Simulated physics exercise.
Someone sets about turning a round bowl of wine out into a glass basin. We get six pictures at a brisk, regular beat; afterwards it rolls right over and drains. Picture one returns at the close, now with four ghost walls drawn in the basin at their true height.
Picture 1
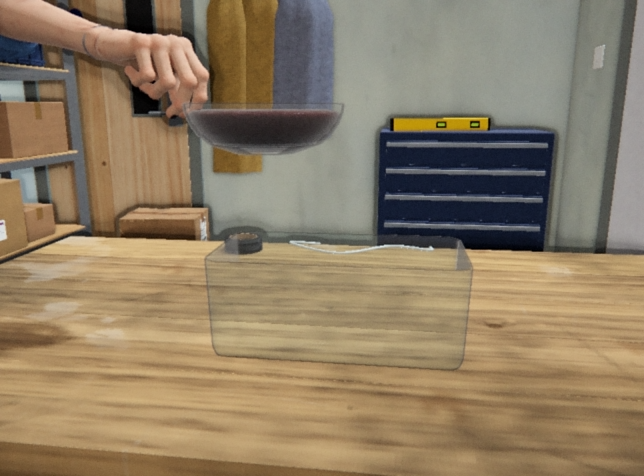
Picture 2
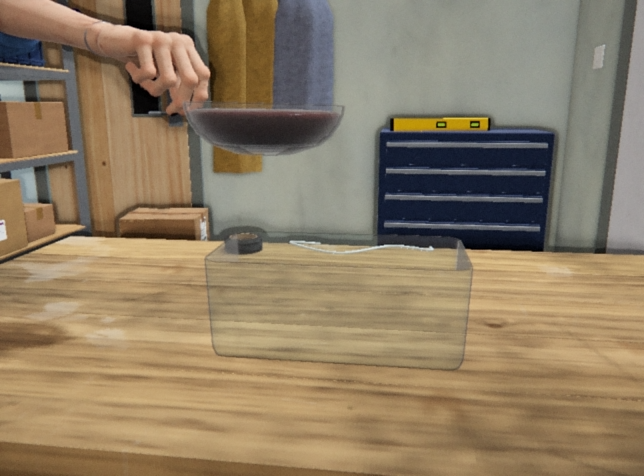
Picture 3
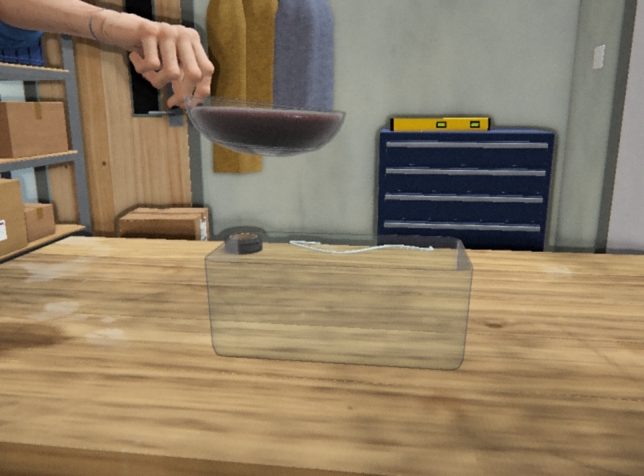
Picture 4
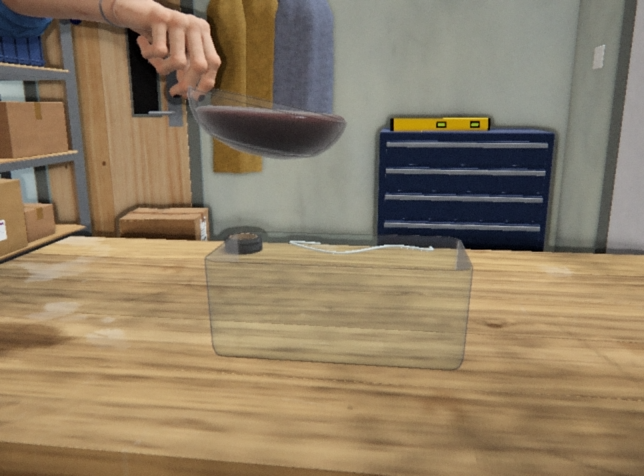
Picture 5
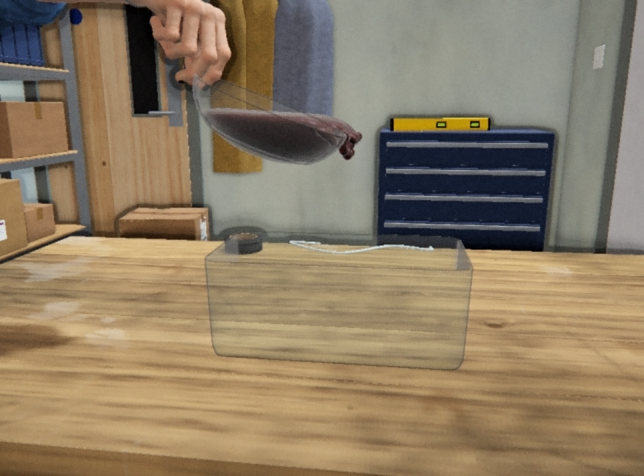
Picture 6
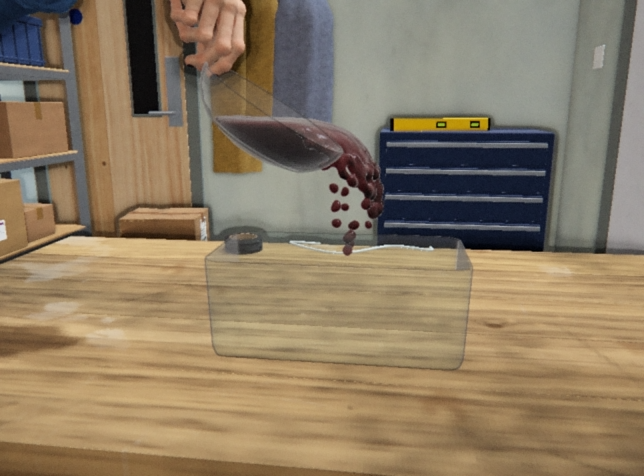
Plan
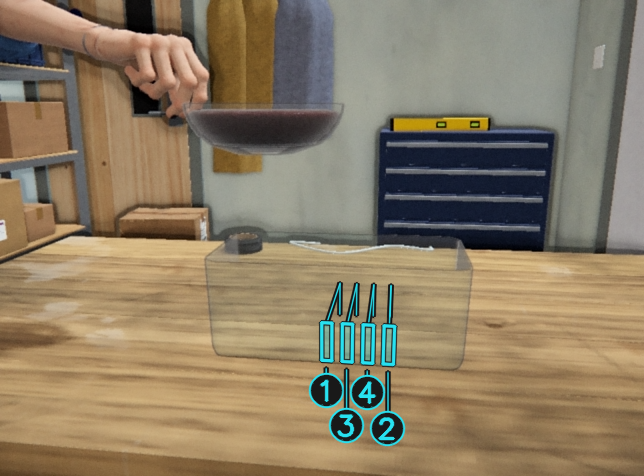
To begin with, a hand at the upper left holds a round glass bowl of dark red wine level above a clear rectangular basin on a wooden table. The hand rises and tilts the bowl gradually down to the right, and wine slips over the lip, then streams downward in scattered drops.
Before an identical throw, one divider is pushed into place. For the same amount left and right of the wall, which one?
Choose 2.
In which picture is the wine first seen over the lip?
In picture 4.
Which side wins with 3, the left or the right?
The right side.
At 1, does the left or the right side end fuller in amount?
More ends on the right.
In cyan, 1 at (326, 368); 2 at (387, 372); 3 at (346, 369); 4 at (367, 370).
Choosing 1, about 14 % ends left of the wall and 83 % right of it; 3 % is lost outside.
Choosing 2, about 50 % ends left of the wall and 47 % right of it; 3 % is lost outside.
Choosing 3, about 19 % ends left of the wall and 79 % right of it; 3 % is lost outside.
Choosing 4, about 31 % ends left of the wall and 66 % right of it; 3 % is lost outside.
